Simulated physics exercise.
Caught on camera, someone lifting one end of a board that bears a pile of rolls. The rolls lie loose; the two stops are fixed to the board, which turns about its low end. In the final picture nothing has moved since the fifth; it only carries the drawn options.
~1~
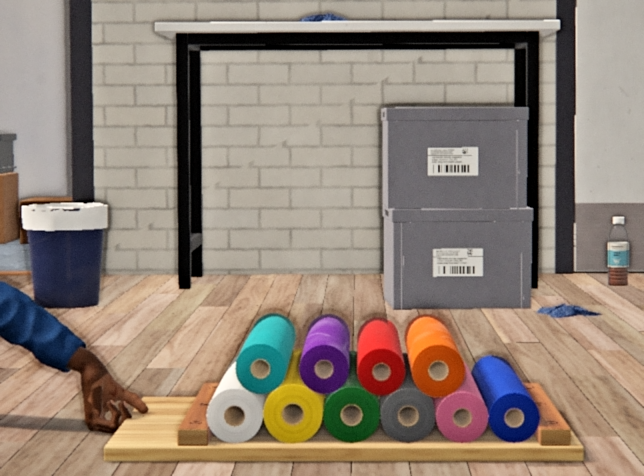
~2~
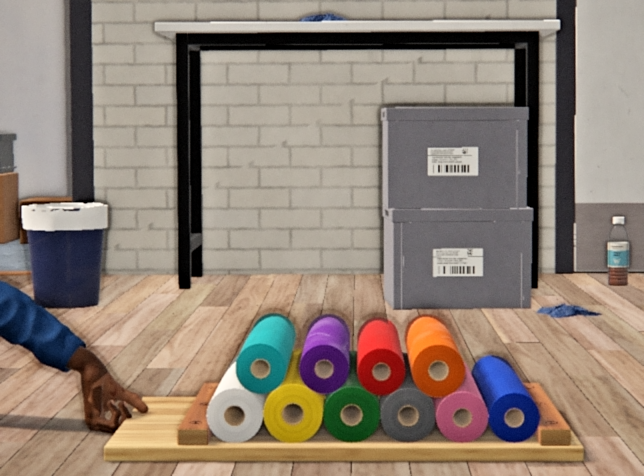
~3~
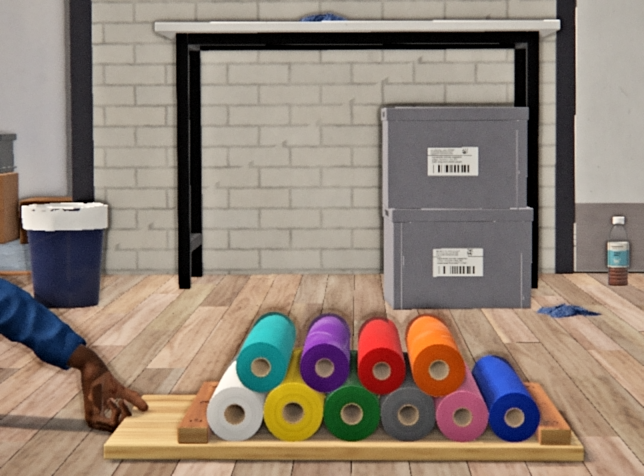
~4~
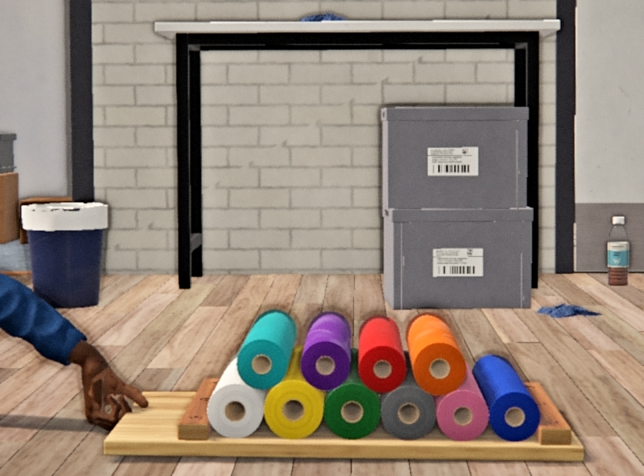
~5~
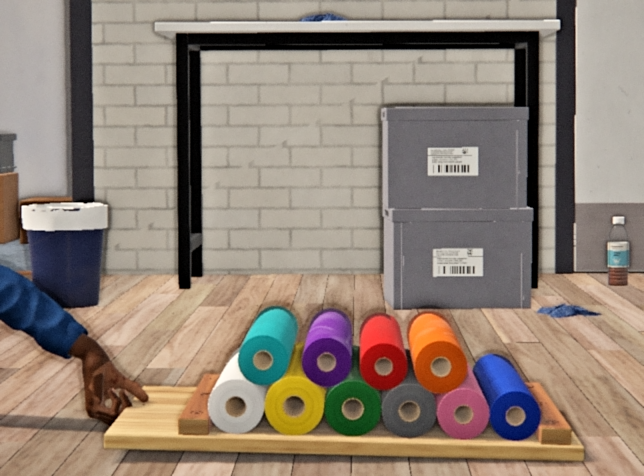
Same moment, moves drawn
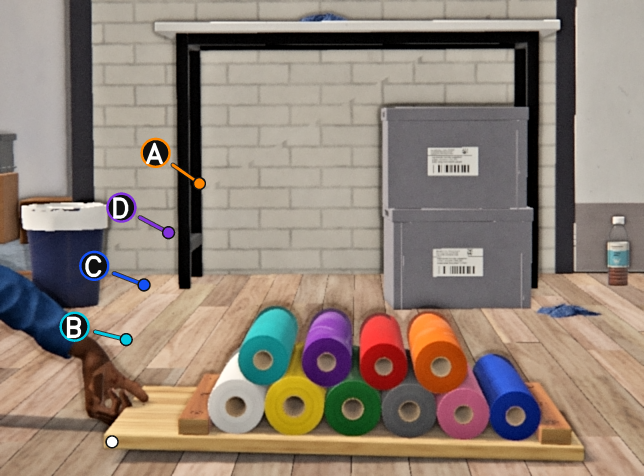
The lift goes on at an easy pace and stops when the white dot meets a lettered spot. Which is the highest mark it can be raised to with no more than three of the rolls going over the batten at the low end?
Up to D.
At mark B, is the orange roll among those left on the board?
Yes.
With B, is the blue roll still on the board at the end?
Yes, with B.
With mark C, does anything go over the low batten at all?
No, at C.
On the marked copy, A at (200, 183); B at (126, 340); C at (144, 285); D at (168, 233); the white dot at (112, 442).
Taking D. A third of the way, board at 17°.
Two thirds of the way, board at 28°.
When it is over, board at 28°, one over the low batten (orange).
As for the rest, A four over the low batten (purple, red, turquoise, orange); B none over the low batten; C none over the low batten.
